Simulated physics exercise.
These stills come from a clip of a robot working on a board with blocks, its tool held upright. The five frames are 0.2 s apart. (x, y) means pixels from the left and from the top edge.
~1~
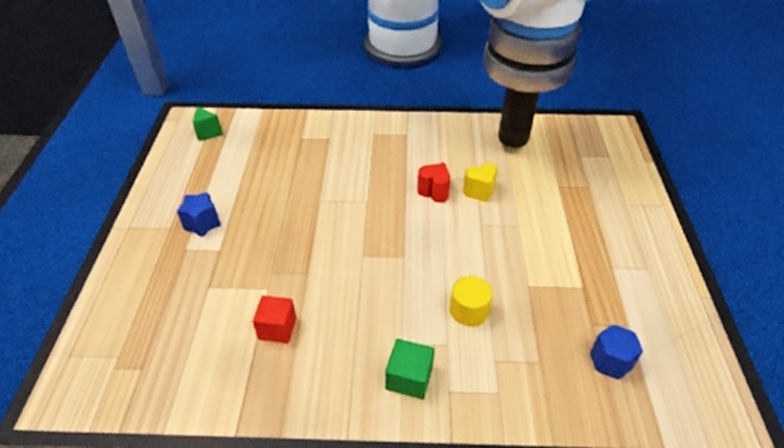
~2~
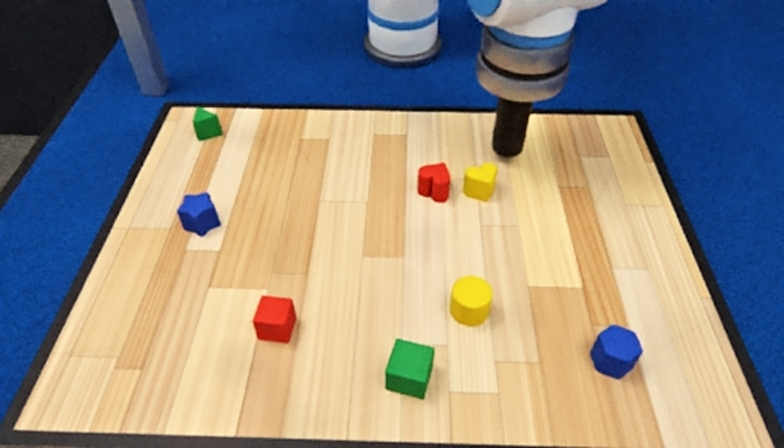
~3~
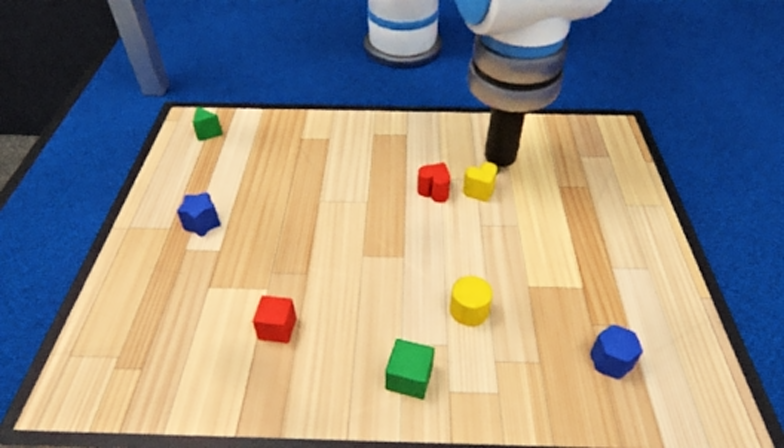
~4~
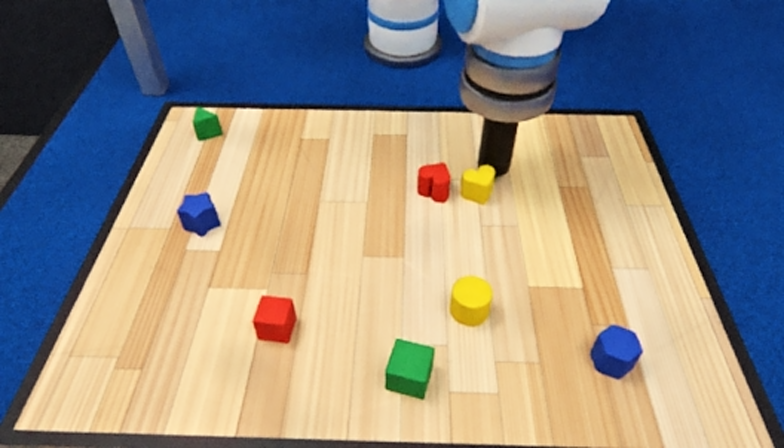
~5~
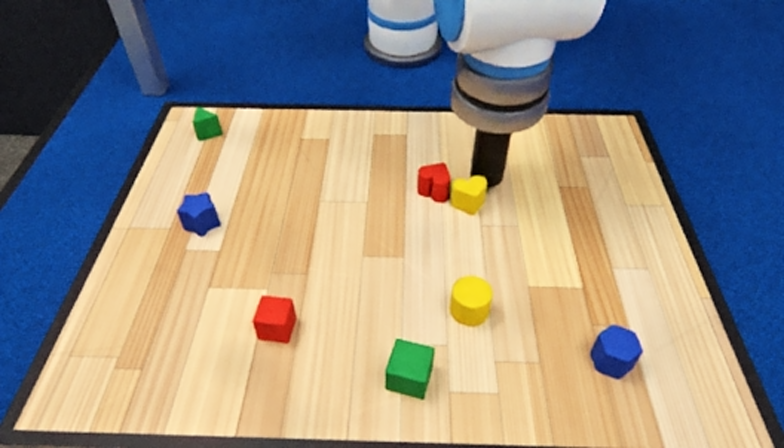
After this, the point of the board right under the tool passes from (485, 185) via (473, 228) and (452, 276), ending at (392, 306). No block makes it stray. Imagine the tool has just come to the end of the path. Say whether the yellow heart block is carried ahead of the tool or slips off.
It slides aside on the way.
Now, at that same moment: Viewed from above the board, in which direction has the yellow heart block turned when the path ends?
Its spin: Clockwise.
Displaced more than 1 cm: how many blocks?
One gets moved.
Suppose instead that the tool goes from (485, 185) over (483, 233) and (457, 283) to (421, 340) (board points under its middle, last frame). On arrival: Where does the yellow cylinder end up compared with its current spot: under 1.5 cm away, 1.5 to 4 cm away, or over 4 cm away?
The yellow cylinder moves 1.5-4 cm.
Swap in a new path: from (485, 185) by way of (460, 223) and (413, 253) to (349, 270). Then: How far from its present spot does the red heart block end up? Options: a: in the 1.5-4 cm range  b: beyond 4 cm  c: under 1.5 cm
c (under 1.5 cm)
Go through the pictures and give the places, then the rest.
Tool's lower end at (513, 139); yellow heart block at (483, 171); yellow cylinder at (473, 291), in the first frame.
Tool at (507, 148); blocks still, in the second frame.
Tool at (500, 157); blocks still, in the third frame.
Tool at (493, 167); yellow heart block at (480, 174), in the fourth frame.
Tool at (486, 177); yellow heart block at (471, 184); yellow cylinder at (473, 291), in the fifth frame.
On the path given first. One third of the way, tool at (473, 221); yellow heart block at (445, 209), turned 105° clockwise.
Two thirds of the way, tool at (452, 268); yellow heart block at (442, 211).
At the end, tool at (392, 298); yellow heart block at (442, 211), turned 125° clockwise; yellow cylinder still.
